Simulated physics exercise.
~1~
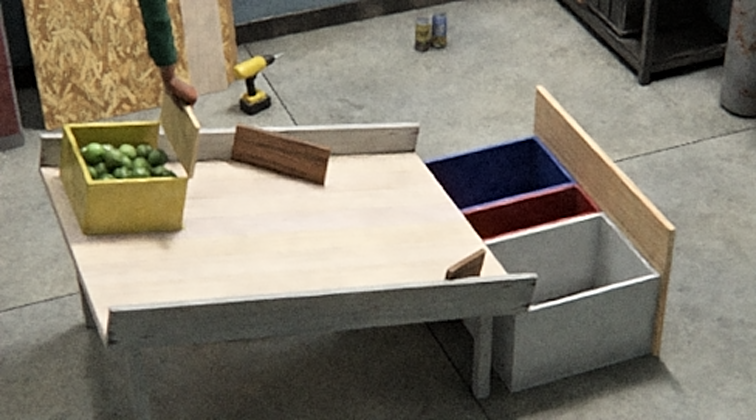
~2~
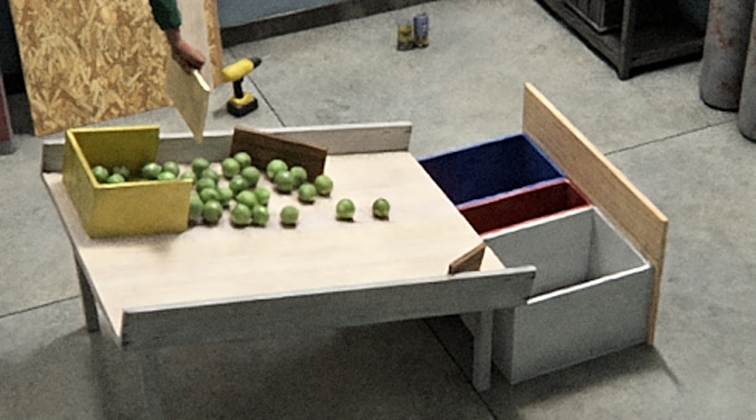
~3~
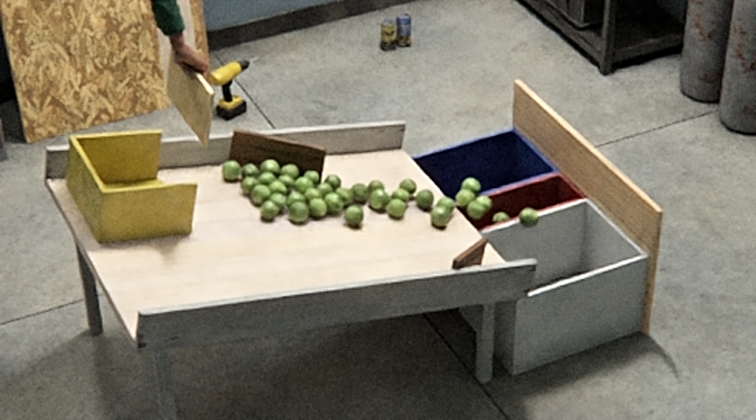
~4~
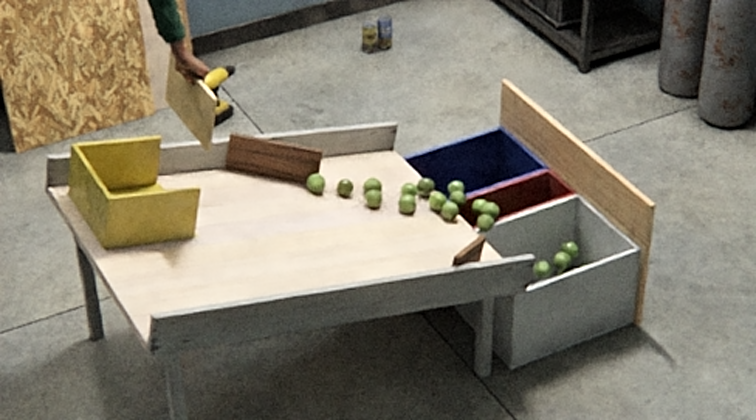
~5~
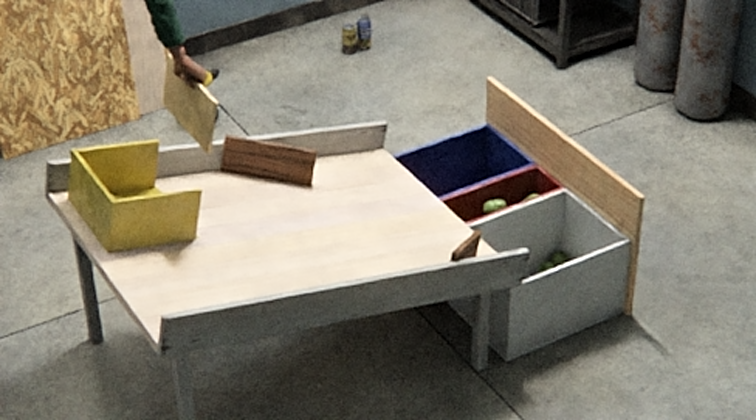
Green apples rolling from a yellow pen down a pale table as a hand lifts the gate, dropping into red and white bins.
